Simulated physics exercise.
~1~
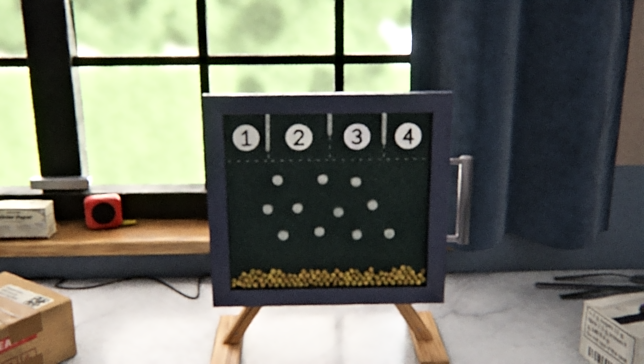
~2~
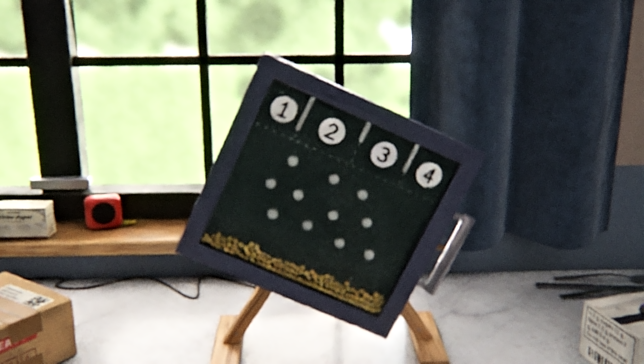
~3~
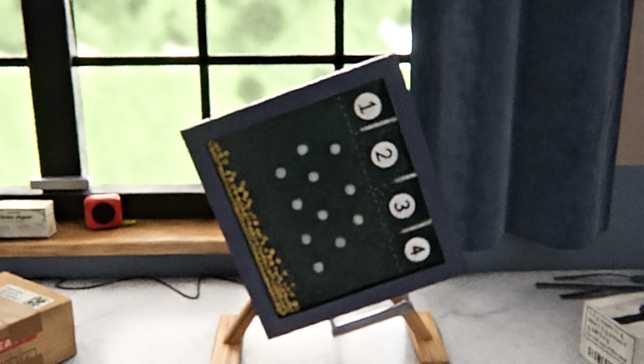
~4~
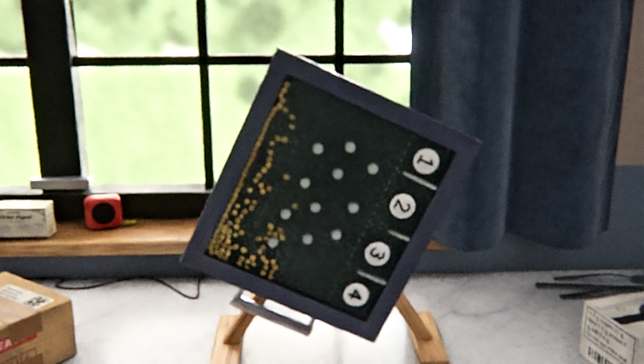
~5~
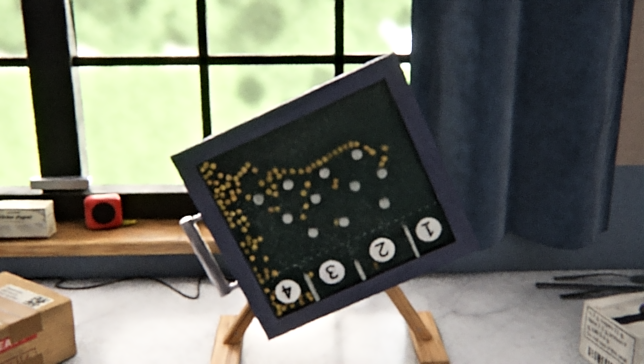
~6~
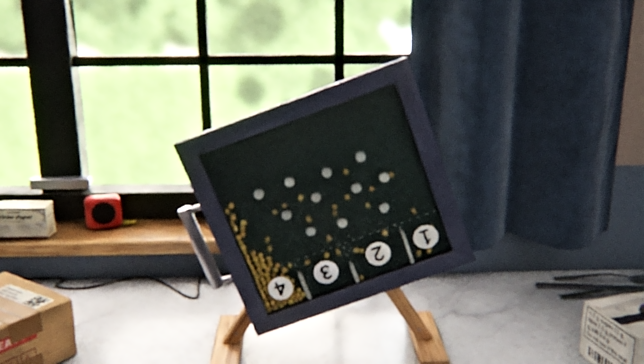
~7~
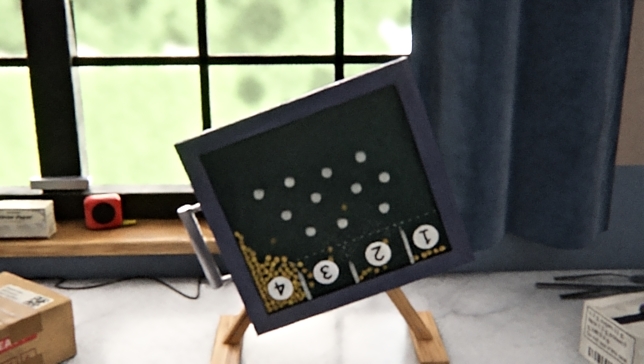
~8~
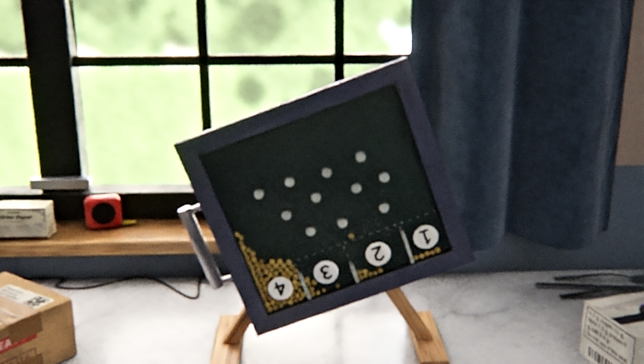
Framed puzzle box turning clockwise on a wooden stand, its yellowish beads spilling past pegs and settling mostly in pocket four.
